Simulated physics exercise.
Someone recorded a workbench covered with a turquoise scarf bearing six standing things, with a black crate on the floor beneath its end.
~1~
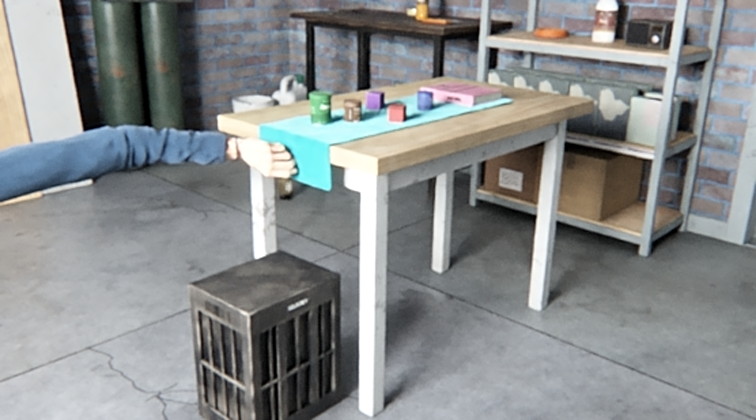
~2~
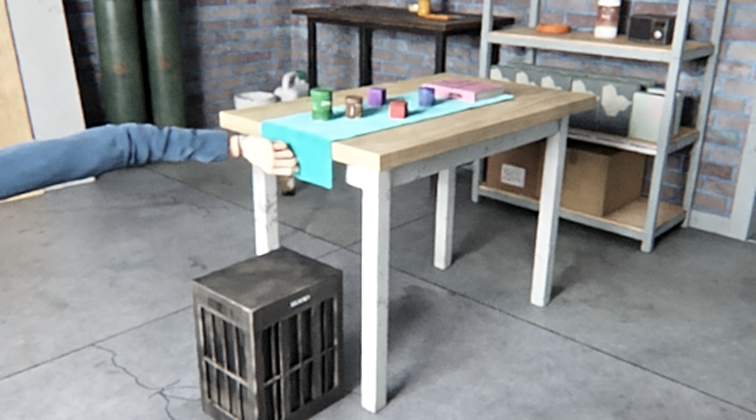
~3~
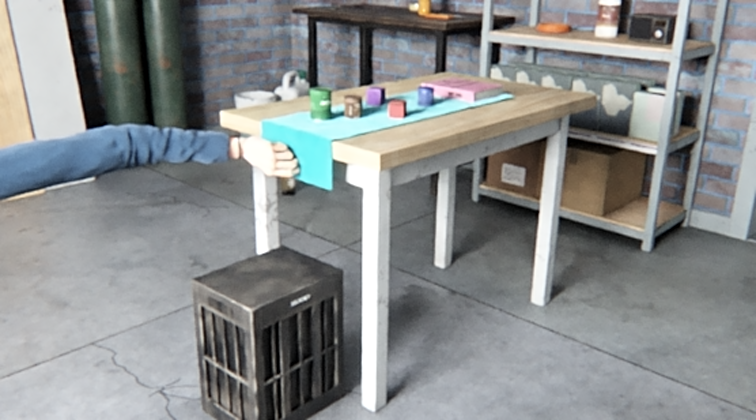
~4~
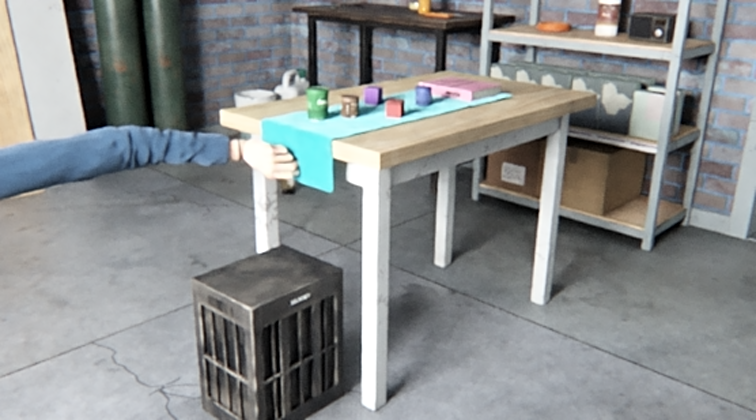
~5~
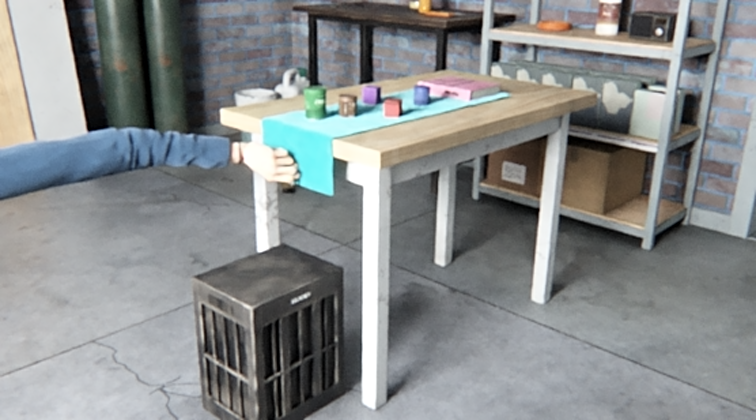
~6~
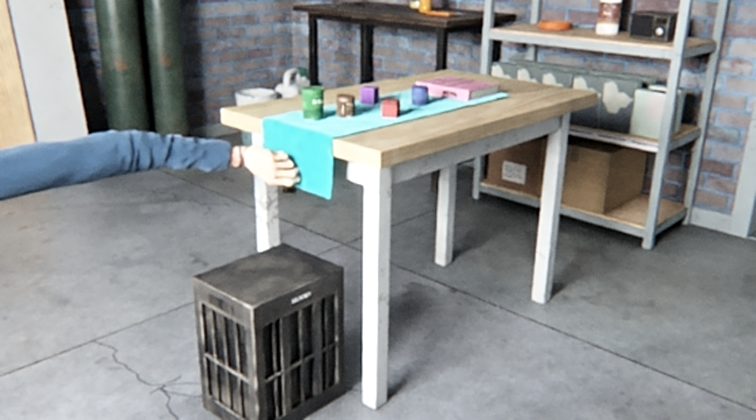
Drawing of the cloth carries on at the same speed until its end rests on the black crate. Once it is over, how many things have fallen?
By the end, two have fallen.
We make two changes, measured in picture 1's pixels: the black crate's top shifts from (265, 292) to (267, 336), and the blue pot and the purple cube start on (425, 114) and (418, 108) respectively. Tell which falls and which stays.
Blue pot: Still up. Purple cube: Still up.
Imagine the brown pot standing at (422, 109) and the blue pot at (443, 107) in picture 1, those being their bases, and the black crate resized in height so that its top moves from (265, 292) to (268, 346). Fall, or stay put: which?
The brown pot stays put, the blue pot stays put.
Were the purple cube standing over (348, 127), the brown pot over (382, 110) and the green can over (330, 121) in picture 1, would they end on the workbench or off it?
In the end the purple cube gets dislodged, while the brown pot rides it out and the green can gets dislodged.
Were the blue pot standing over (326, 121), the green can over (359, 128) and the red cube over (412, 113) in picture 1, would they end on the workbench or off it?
Of the three, the blue pot ends off the top, the green can ends off the top and the red cube stays aloft.
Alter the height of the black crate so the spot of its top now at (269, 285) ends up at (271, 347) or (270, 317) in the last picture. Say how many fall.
4 and 3.
Soon after, hem near (297, 239); green can gone.
Then, hem on the crate; green can and brown pot gone.
At rest, hem on the crate; green can and brown pot gone. It carries off two.
